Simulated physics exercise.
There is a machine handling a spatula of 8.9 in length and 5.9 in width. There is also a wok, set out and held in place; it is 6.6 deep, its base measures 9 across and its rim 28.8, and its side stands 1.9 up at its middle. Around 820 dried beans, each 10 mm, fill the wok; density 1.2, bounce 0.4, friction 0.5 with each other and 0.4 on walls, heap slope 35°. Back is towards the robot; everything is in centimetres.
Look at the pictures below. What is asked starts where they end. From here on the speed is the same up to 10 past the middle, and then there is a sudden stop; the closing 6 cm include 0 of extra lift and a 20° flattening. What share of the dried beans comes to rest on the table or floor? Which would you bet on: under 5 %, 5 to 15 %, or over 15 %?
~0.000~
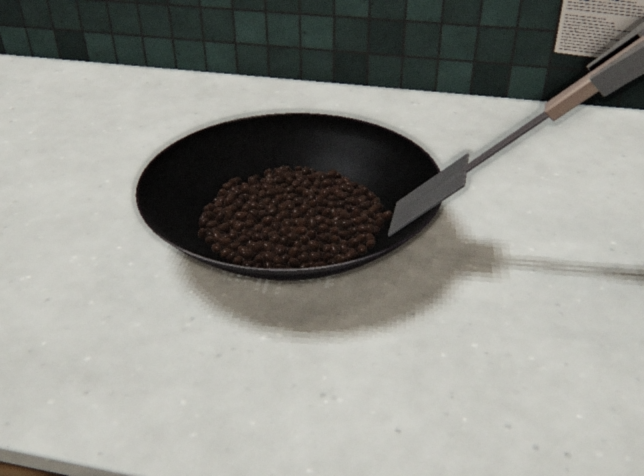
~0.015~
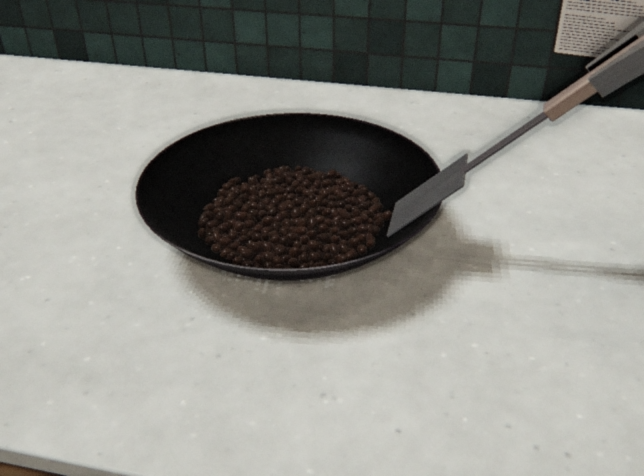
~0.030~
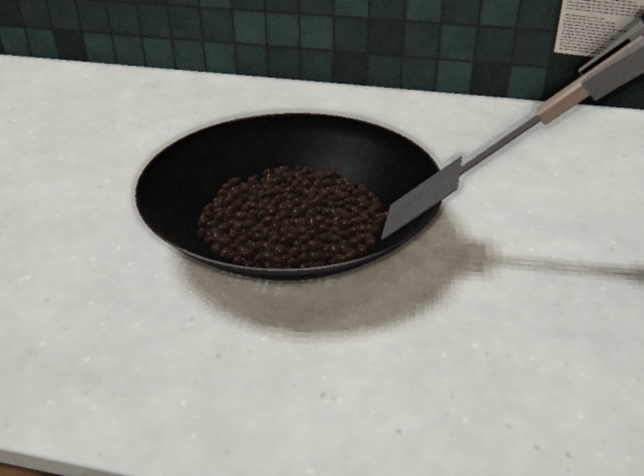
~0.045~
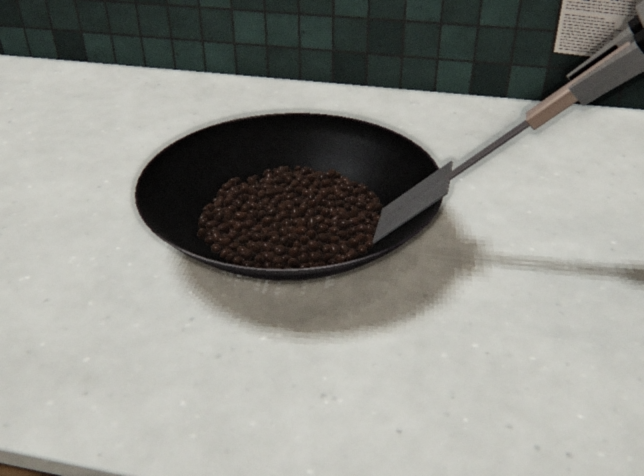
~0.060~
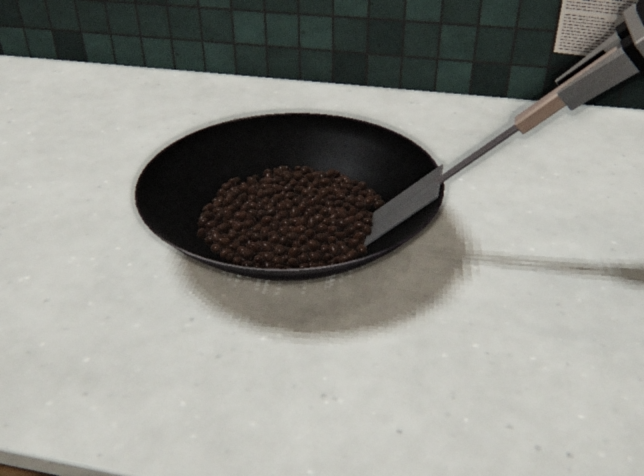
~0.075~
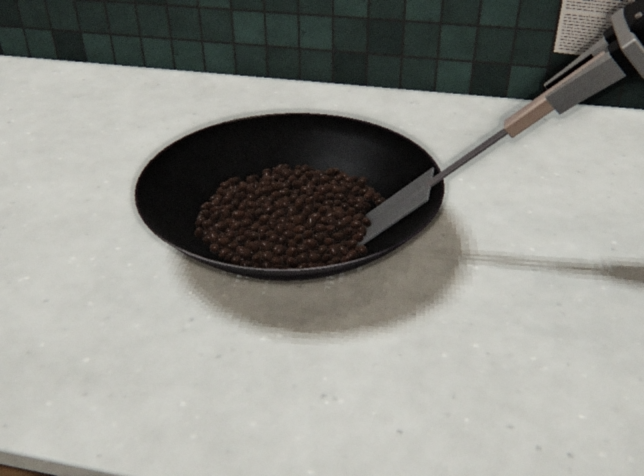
I would bet on 5 to 15 %.
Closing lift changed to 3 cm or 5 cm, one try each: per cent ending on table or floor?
Near 15 and 10 percent respectively.
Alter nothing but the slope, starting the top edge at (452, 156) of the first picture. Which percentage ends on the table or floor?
Spill: Approx. 10 per cent.
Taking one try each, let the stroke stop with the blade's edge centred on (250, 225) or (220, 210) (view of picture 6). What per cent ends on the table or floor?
About 0 and 5 per cent.
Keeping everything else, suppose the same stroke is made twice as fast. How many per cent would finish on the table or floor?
Roughly 20 per cent, I'd say.
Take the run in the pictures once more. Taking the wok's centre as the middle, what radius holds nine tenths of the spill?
It comes to about 25 cm.
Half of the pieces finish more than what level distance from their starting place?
It comes out at about 4 cm.
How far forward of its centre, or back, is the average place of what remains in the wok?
About 4.5 cm ahead.
After 0.19 s, sloping 45°, highest piece 6 above the table; 819 in the wok.
After 0.30 s, sloping 39°, highest piece 8 above the table; 819 in the wok.
After 0.56 s, sloping 25°, highest piece 8 above the table; 757 in the wok, 61 on the table or floor, 1 on the blade or in flight.
After 1.61 s, sloping 25°, highest piece 8 above the table; 756 in the wok, 63 on the table or floor.
In the end, 756 in the wok, 63 on the table or floor. That is 8 % on the table or floor.
